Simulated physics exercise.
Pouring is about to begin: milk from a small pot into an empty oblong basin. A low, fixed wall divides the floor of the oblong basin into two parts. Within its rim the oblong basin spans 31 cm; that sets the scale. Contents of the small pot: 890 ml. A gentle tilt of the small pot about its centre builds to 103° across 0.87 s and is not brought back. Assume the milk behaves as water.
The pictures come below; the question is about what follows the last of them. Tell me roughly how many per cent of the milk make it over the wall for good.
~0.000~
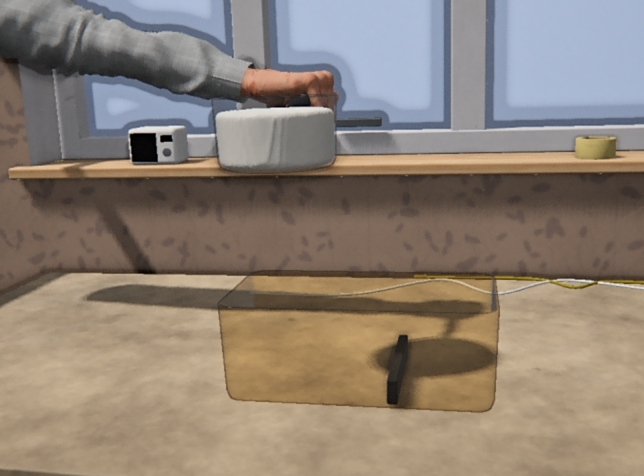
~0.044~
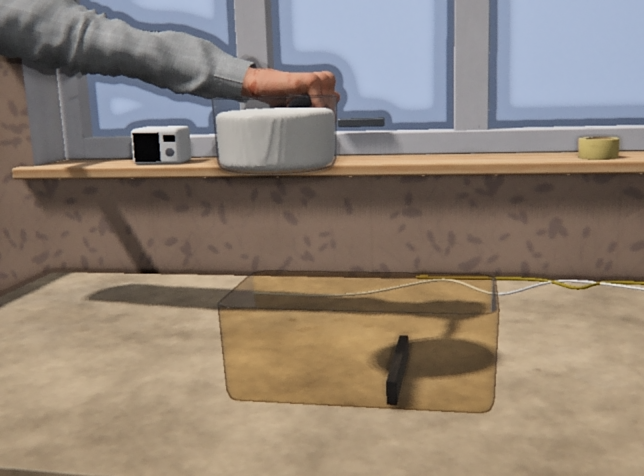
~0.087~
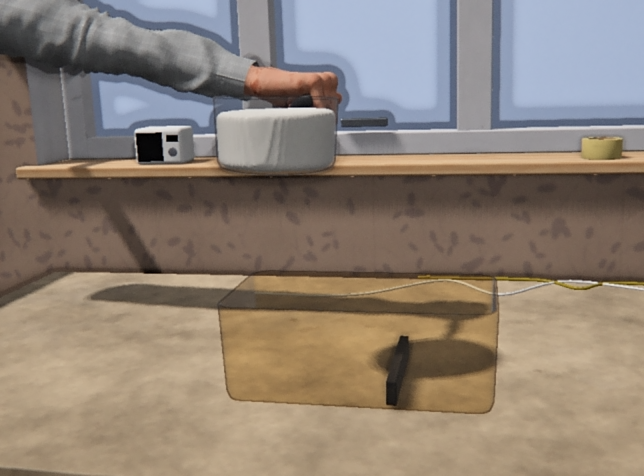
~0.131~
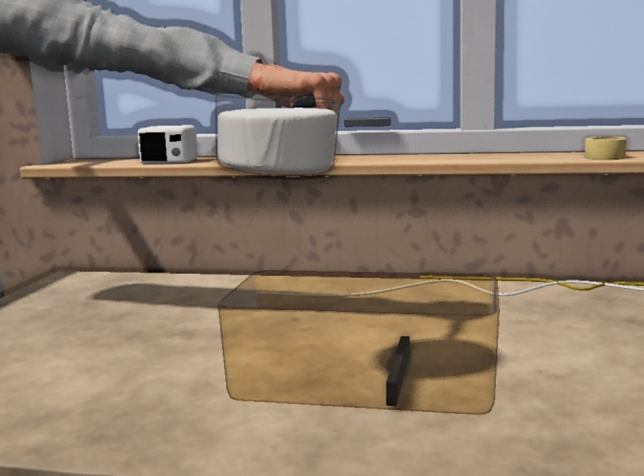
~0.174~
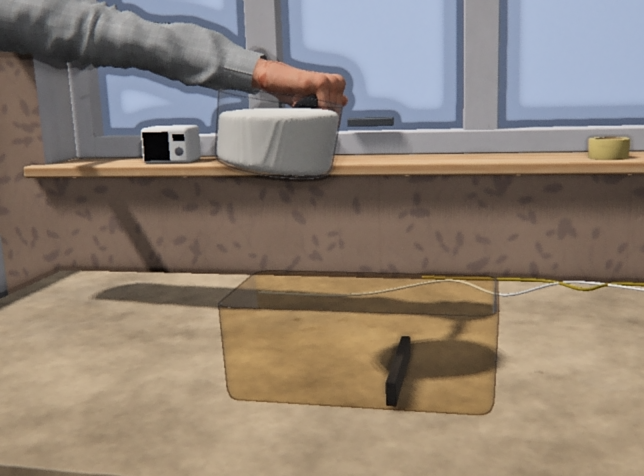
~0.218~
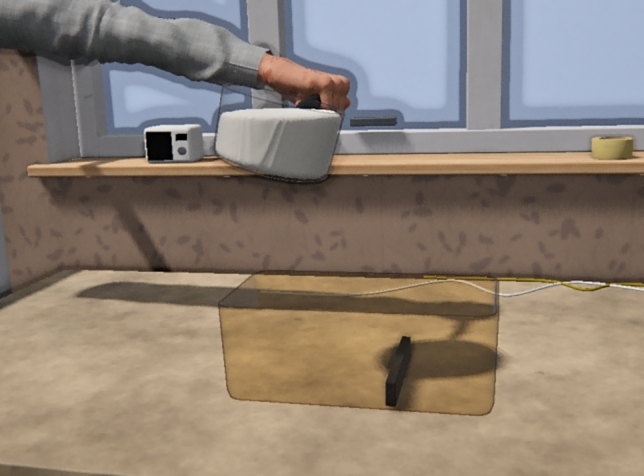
Roughly 48 per cent make it over.
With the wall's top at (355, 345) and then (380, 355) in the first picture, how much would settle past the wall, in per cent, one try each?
One try each: Around 90 percent and then around 70 percent.
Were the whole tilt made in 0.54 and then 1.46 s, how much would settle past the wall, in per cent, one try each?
40 in a hundred, followed by 50 in a hundred.
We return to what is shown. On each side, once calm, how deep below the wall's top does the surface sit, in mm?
The left comes to roughly 14 mm and the right to roughly 2 mm.
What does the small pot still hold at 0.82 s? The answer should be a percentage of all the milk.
Share remaining: Approx. 12 %.
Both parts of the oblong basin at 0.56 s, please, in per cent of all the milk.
About 2 % left, 4 % right.
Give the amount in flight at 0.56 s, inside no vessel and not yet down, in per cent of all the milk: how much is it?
Close to 38 in a hundred.
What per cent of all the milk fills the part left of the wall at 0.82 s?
Around 18 in a hundred.
By 0.56 s the tilt is 75° and 56 per cent is still to pour, 2 is left of the wall and 4 right of it.
By 0.82 s the tilt is 102° and 11 per cent is still to pour, 17 is left of the wall and 55 right of it.
By 1.08 s the tilt is 103° and 1 per cent is still to pour, 41 is left of the wall and 53 right of it.
By 1.37 s the tilt is 103° and 0 per cent is still to pour, 50 is left of the wall and 49 right of it.
At rest 51 per cent lies left of the wall, 48 right of it and 1 outside.
